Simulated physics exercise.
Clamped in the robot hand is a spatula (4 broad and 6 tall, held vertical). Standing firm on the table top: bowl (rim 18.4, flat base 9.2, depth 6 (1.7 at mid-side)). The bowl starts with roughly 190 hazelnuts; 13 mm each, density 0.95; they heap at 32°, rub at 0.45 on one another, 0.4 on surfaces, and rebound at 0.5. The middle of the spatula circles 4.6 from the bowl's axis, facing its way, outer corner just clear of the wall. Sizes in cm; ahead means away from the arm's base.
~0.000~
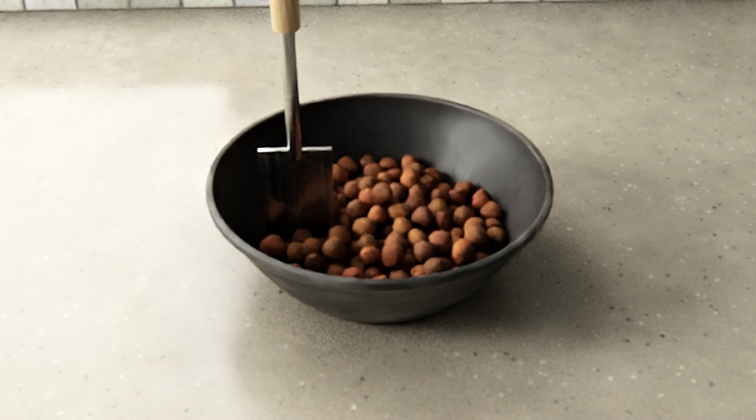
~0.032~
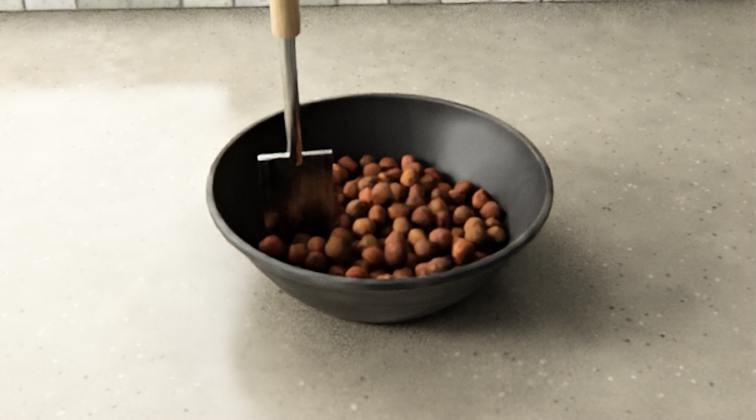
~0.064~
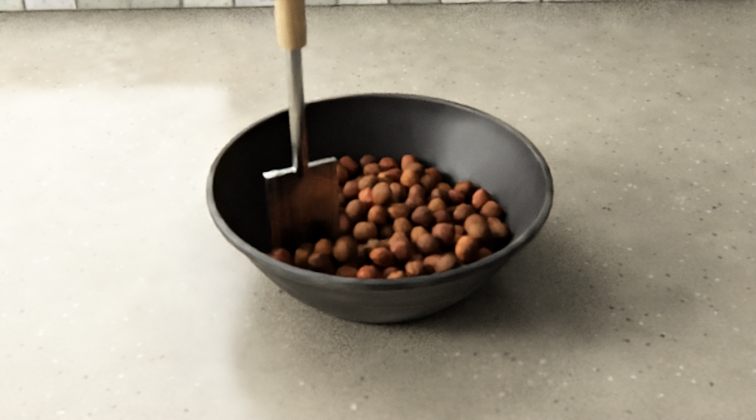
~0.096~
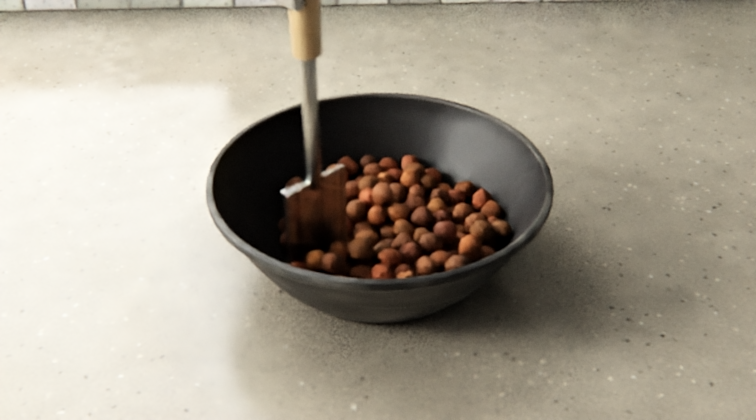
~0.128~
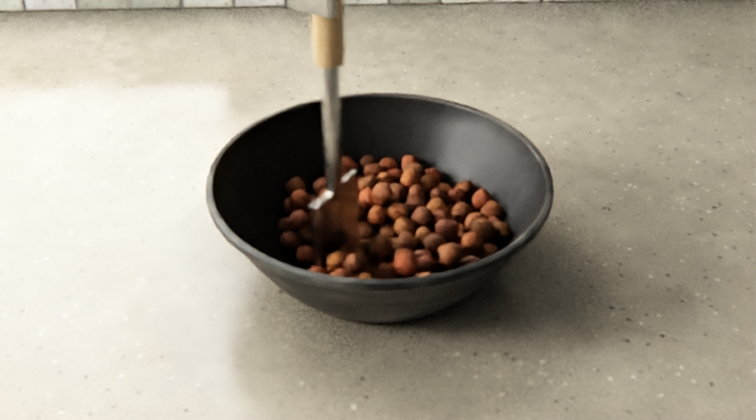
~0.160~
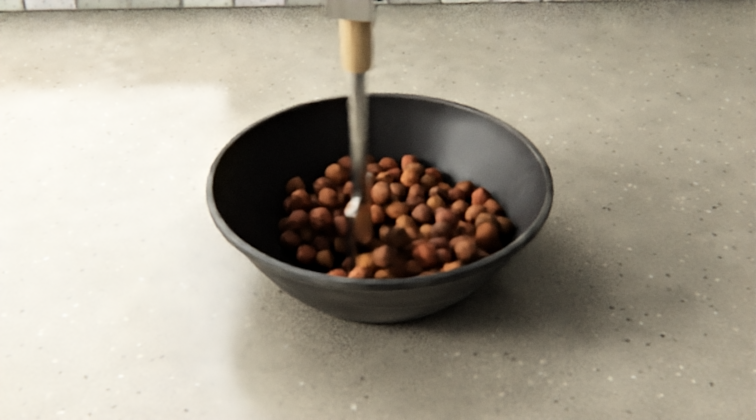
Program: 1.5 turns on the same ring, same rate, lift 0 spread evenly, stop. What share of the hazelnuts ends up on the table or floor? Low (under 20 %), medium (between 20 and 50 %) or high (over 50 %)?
On the table or floor the share is low, under 20 %.
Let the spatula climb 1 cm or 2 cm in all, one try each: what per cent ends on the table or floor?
About 10 and 5 per cent.
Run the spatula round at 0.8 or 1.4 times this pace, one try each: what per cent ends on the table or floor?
About 5 and 25 per cent.
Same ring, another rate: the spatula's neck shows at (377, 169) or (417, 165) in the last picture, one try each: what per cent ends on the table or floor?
About 15 and 30 per cent.
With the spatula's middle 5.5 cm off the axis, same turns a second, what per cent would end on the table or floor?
In that case some 5 per cent.
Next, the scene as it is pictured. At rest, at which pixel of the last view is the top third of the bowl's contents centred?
At about (438, 172).
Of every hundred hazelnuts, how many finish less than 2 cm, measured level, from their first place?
Some 10 per cent.
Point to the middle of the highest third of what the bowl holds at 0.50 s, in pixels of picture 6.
Near (352, 143).
After 0.50 s, 257° round, highest piece 8 above the table; 187 in the bowl, 4 on the table or floor, 2 in flight or on the tool.
After 0.83 s, 78° round, highest piece 8 above the table; 179 in the bowl, 12 on the table or floor, 2 in flight or on the tool.
After 1.20 s, 180° round, highest piece 7 above the table; 171 in the bowl, 22 on the table or floor.
After 1.90 s, 180° round, highest piece 6 above the table; 171 in the bowl, 22 on the table or floor.
In the end, 171 in the bowl, 22 on the table or floor. That is 11 % on the table or floor.
